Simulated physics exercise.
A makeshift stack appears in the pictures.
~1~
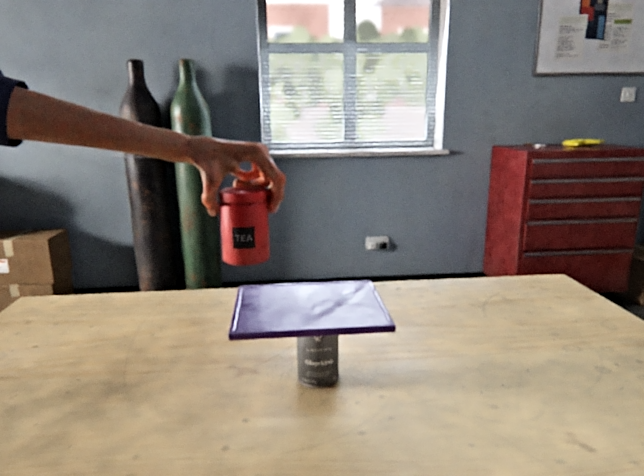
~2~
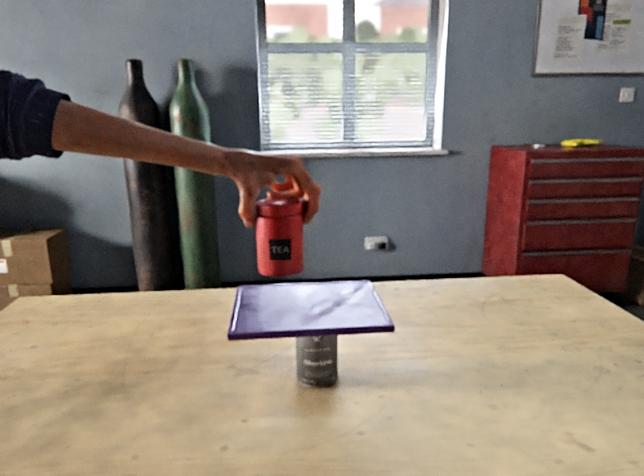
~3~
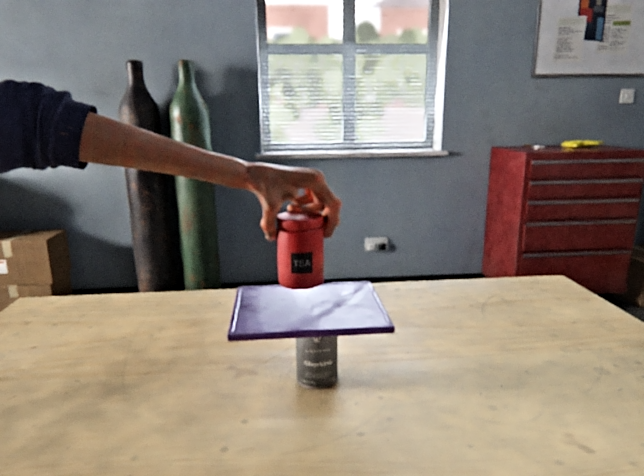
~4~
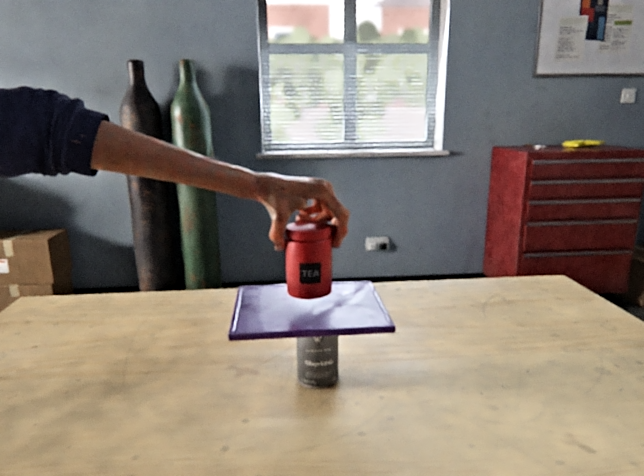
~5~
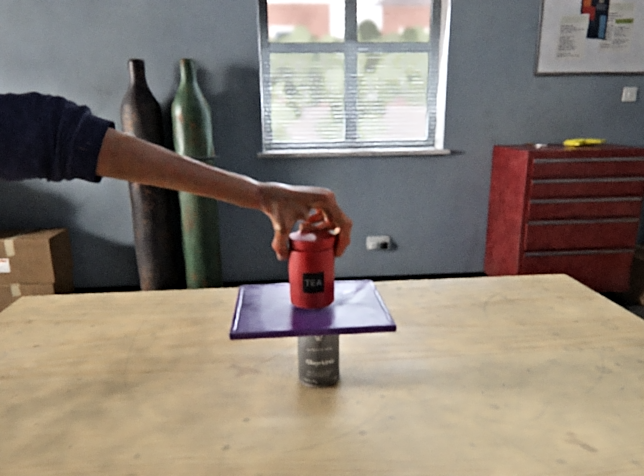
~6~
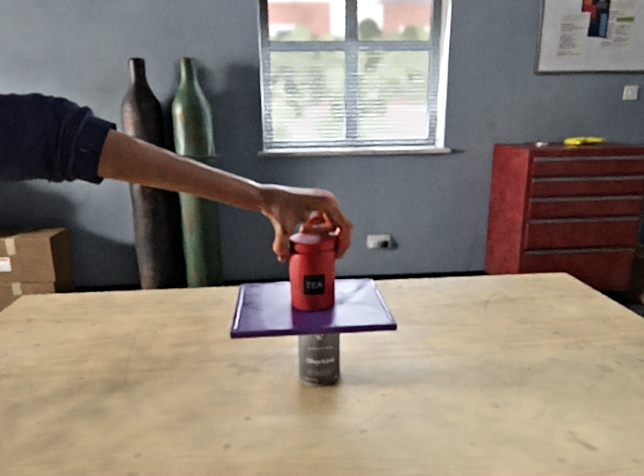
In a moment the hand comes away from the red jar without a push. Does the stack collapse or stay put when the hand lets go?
Nice try - it stays together just fine.
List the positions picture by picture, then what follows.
In the first frame, still above its spot; red jar (245, 225); purple lid (309, 306).
In the second frame, still above its spot; red jar (280, 236); purple lid (308, 307).
In the third frame, still above its spot; red jar (301, 250); purple lid (308, 307).
In the fourth frame, still above its spot; red jar (309, 259); purple lid (309, 307).
In the fifth frame, in place under the hand; red jar (312, 269); purple lid (310, 306).
In the sixth frame, in place under the hand; red jar (312, 270); purple lid (311, 305).
Then, 0.80 s later than the last frame, all is still.
Then, 1.70 s later than the last frame, red jar resting near (313, 271).
When it is over, all 3 as before. End places, in pixels of the last picture, red jar near (313, 271). The stack keeps its balance.
